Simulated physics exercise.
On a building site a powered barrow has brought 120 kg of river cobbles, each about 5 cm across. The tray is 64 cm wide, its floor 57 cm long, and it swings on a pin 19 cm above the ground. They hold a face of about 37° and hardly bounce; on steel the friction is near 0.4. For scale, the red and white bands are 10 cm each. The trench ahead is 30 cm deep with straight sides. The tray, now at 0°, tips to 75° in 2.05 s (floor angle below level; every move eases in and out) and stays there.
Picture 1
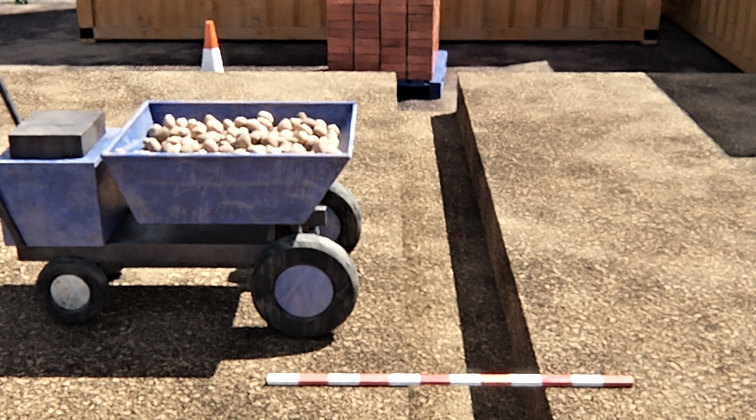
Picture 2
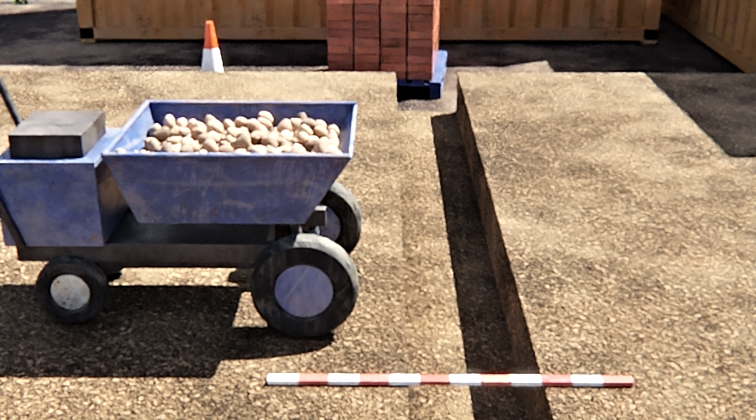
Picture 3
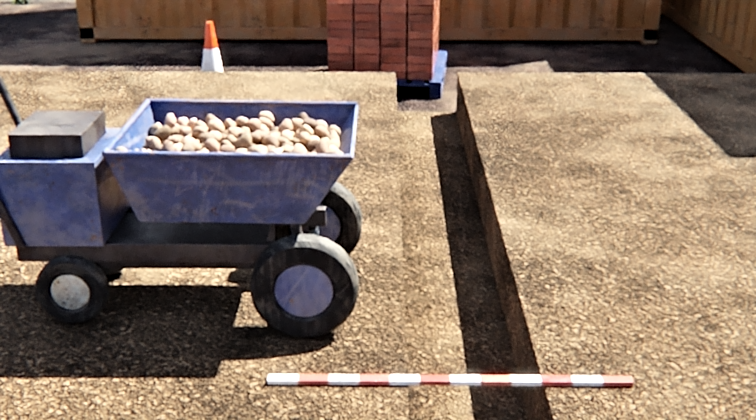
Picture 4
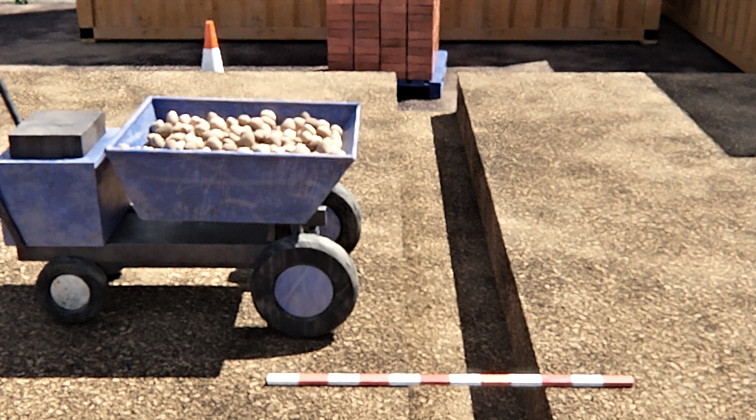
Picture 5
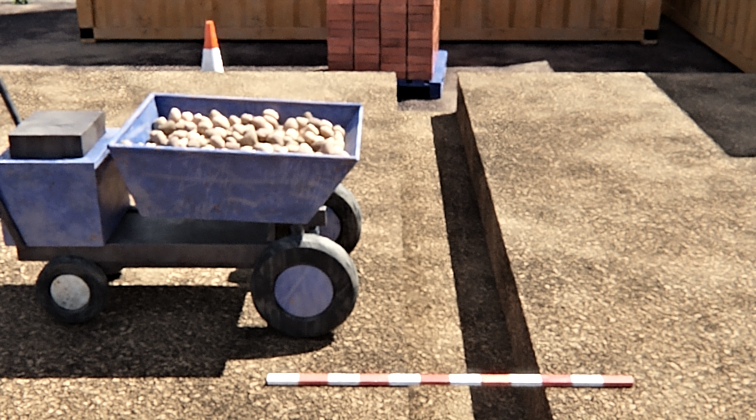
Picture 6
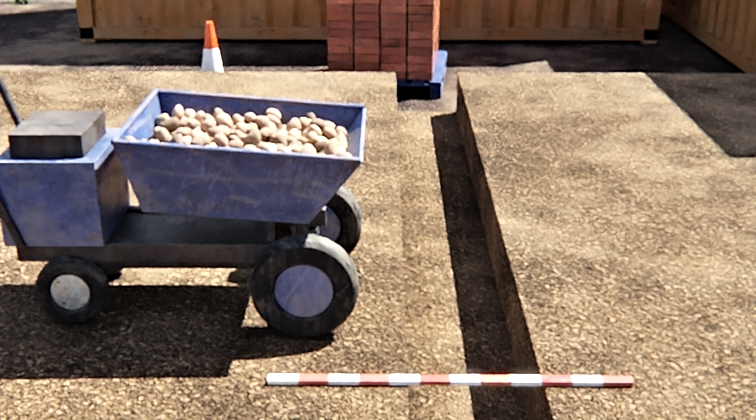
A sunlit building site with brown gritty ground is seen from the side and slightly above, with wooden panelling along the back. A blue powered barrow with dark wheels stands at left, its tray full of pale cobbles, near an orange and white cone, stacked red bricks, a straight-sided trench and a red-and-white banded rod. The tray, level at first, tilts slightly and slowly down toward the right, while everything else stays still.
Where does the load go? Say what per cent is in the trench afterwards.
Roughly 94 per cent ends in the trench.
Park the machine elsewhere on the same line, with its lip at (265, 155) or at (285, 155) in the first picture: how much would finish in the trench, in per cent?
First some 90, then 100 per cent.
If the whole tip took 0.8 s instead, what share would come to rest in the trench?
In that case some 75 per cent.
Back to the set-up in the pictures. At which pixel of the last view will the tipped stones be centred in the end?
Around (480, 348).
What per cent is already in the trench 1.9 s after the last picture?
Some 55 per cent.
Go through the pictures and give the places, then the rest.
In the first frame, lip at (350, 157), floor tilted 0°, highest stones at (241, 127).
In the second frame, lip at (350, 157), floor tilted 0°, highest stones at (241, 126).
In the third frame, lip at (352, 158), floor tilted 1°, highest stones at (243, 126).
In the fourth frame, lip at (354, 158), floor tilted 2°, highest stones at (245, 125).
In the fifth frame, lip at (357, 160), floor tilted 3°, highest stones at (247, 123).
In the sixth frame, the tray is at 4°, its lip at (361, 161); the top of the load is at (217, 122).
Then, 1.2 s after the last picture the floor is at 63°, 99 % in the tray, 1 % in the trench; the foremost stones are at (474, 262).
Then, 1.9 s after the last picture the floor is at 75°, 41 % in the tray, 55 % in the trench, 4 % past the trench; the foremost stones are at (586, 305).
Then, 2.2 s after the last picture the floor is at 75°, 17 % in the tray, 76 % in the trench, 6 % past the trench; the foremost stones are at (621, 301).
Then, 4.1 s after the last picture the floor is at 75°, 0 % in the tray, 94 % in the trench, 6 % past the trench; the foremost stones are at (626, 291).
